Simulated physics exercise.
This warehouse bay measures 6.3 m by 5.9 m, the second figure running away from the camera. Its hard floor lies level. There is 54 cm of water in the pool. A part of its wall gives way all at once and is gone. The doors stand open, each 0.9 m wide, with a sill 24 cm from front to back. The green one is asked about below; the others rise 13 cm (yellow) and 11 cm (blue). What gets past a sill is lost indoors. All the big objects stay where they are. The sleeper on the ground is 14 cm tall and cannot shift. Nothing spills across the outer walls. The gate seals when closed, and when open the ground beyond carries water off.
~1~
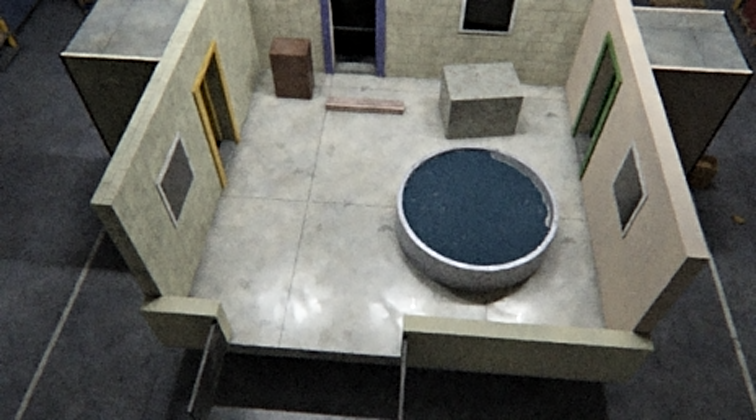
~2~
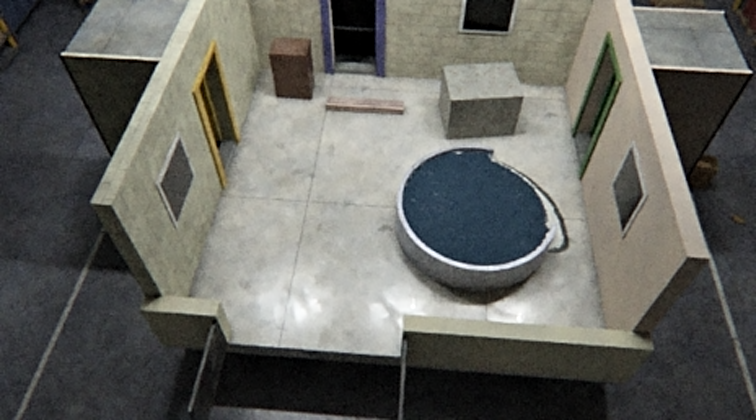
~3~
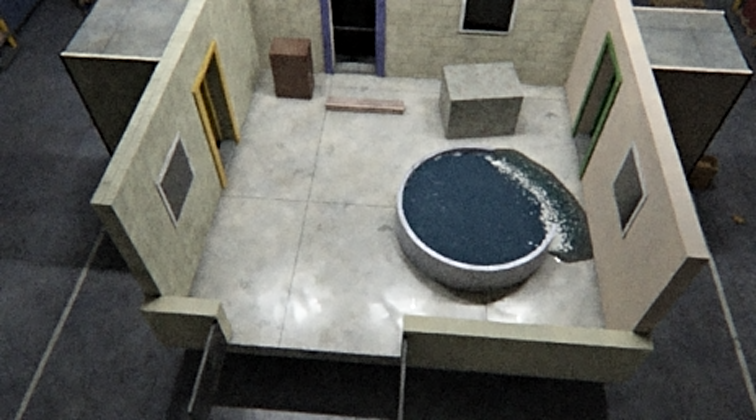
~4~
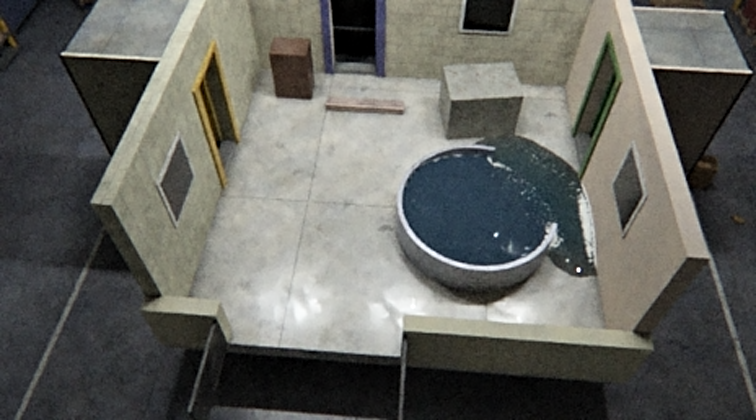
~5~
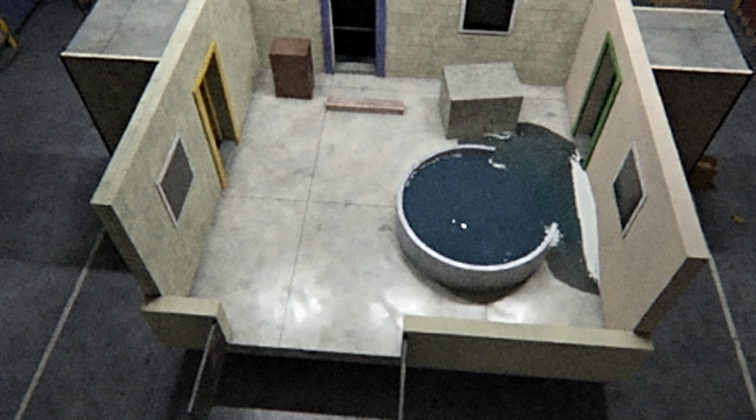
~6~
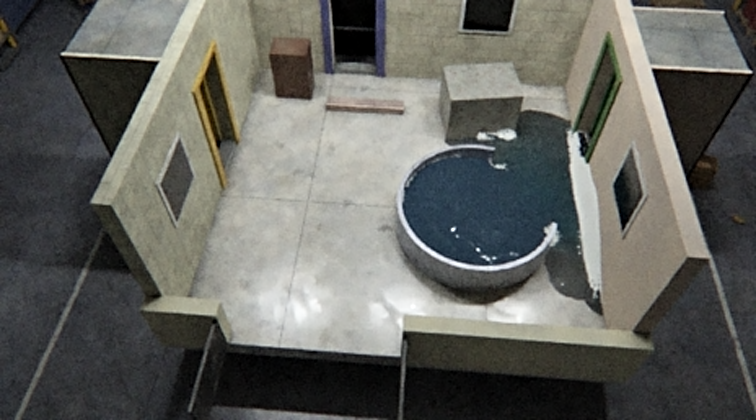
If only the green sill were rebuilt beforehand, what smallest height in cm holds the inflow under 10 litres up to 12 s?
Some 26 cm above the ground.
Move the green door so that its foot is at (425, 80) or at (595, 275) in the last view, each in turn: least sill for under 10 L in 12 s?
About 6.0 and 12.5 cm.
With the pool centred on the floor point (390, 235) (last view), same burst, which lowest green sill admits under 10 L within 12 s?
Some 28 cm.
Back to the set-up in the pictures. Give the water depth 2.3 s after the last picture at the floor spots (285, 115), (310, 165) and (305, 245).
In that order: 0, 0 and 0 cm.
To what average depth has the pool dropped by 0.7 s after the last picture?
Roughly 34 cm on average.
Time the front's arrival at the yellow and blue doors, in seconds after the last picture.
Arrival: Yellow 4.0 s, blue 2.0 s.
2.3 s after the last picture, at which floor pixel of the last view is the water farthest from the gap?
Around (329, 77).
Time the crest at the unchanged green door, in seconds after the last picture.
Near 0.6 s.
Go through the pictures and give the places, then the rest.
Still water, 54 cm deep, in the pool at (476, 205); the green door at (593, 115) is dry, in the first picture.
The front is at (564, 245), 0.3 m from the gap at (534, 195); 0.5 m2 of floor is wet, 54 cm left at the back, in the second picture.
The front is at (590, 246), 0.7 m from the gap at (534, 197); 1.6 m2 of floor is wet, 54 cm left at the back, in the third picture.
Water pours out at (534, 197) and has run 1.1 m, to (531, 143); about 8 cm deep outside, 54 cm at the back, in the fourth picture.
The front is at (542, 130), 1.5 m from the gap at (534, 198); 3.5 m2 of floor is wet, 54 cm left at the back, in the fifth picture.
The gap is at (534, 198), the front 2.0 m out at (567, 123); the back of the pool holds 53 cm; water is at the green door at (593, 115), in the sixth picture.
Then, 0.7 s after the last picture water covers 20 % of the floor, deepest (42 cm) near (577, 208); 28 cm at the green door, 14 litres in over its 16 cm sill.
Then, 2.3 s after the last picture water covers 35 % of the floor, deepest (38 cm) near (540, 89); 19 cm at the green door, 64 litres in over its 16 cm sill.
Then, 11.3 s after the last picture water covers 95 % of the floor, deepest (9 cm) near (577, 208); 7 cm at the green door, 79 litres in over its 16 cm sill.
At the green door as built, the water peaked near 28 cm, 0.7 s after the last picture.
Run again over the same 12 s with other heights there, 20 litres in over 23 cm, 1 litre over 31 cm. The limit of 10 litres is kept from about 26 cm up.
